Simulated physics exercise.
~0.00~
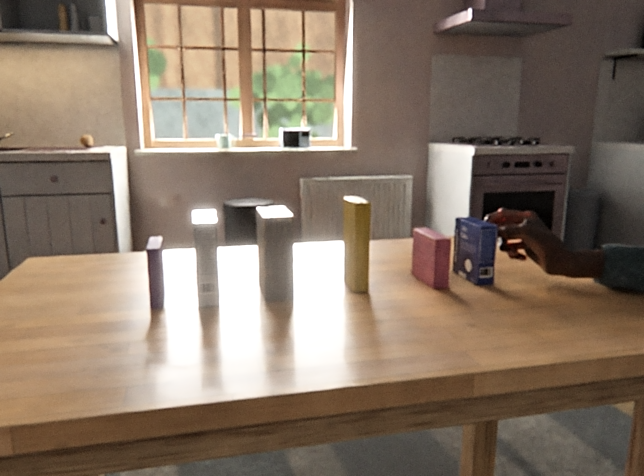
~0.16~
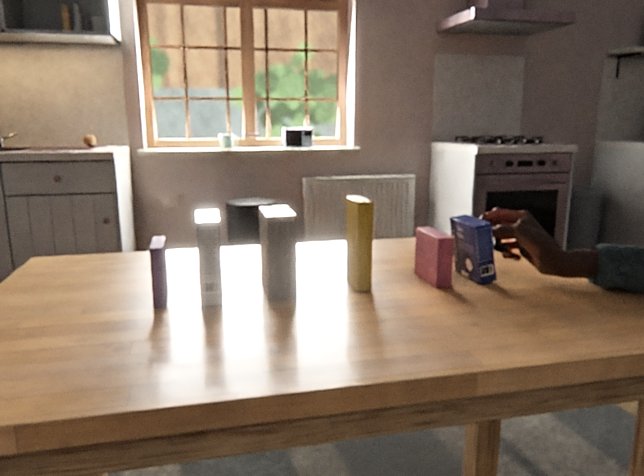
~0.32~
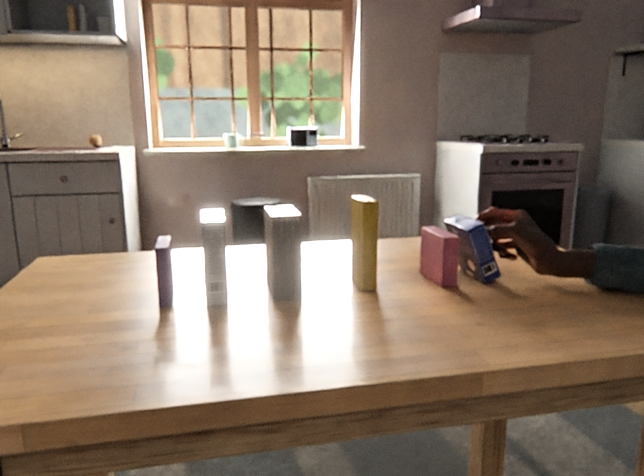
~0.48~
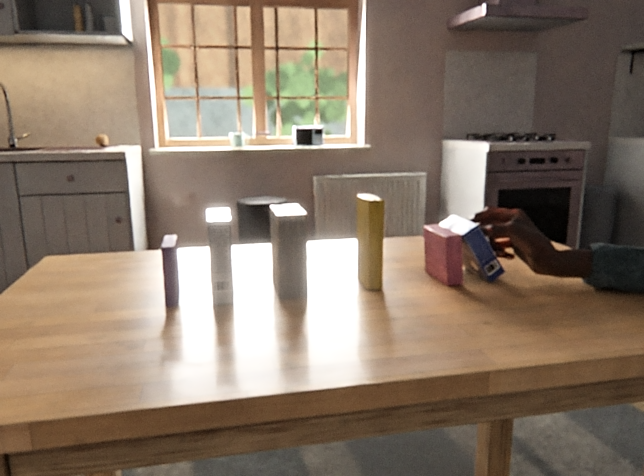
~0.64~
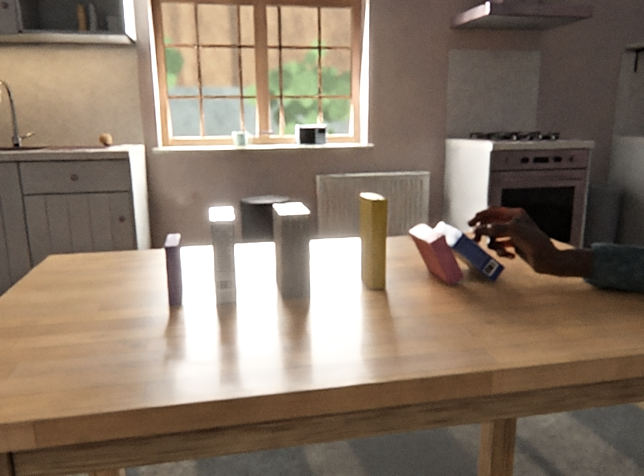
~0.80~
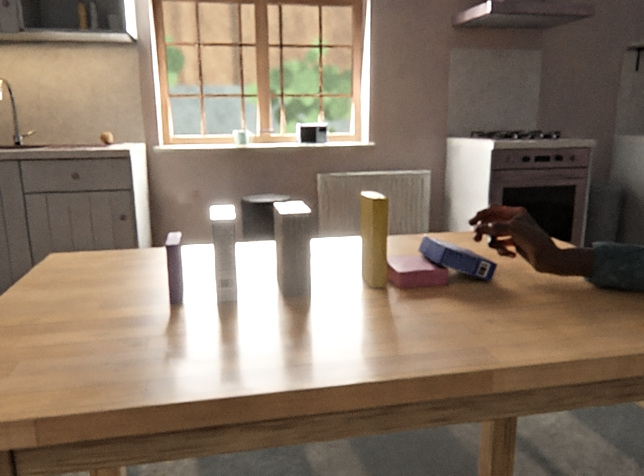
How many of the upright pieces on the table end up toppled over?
Two of them end up toppled, the pink board and the blue packet.
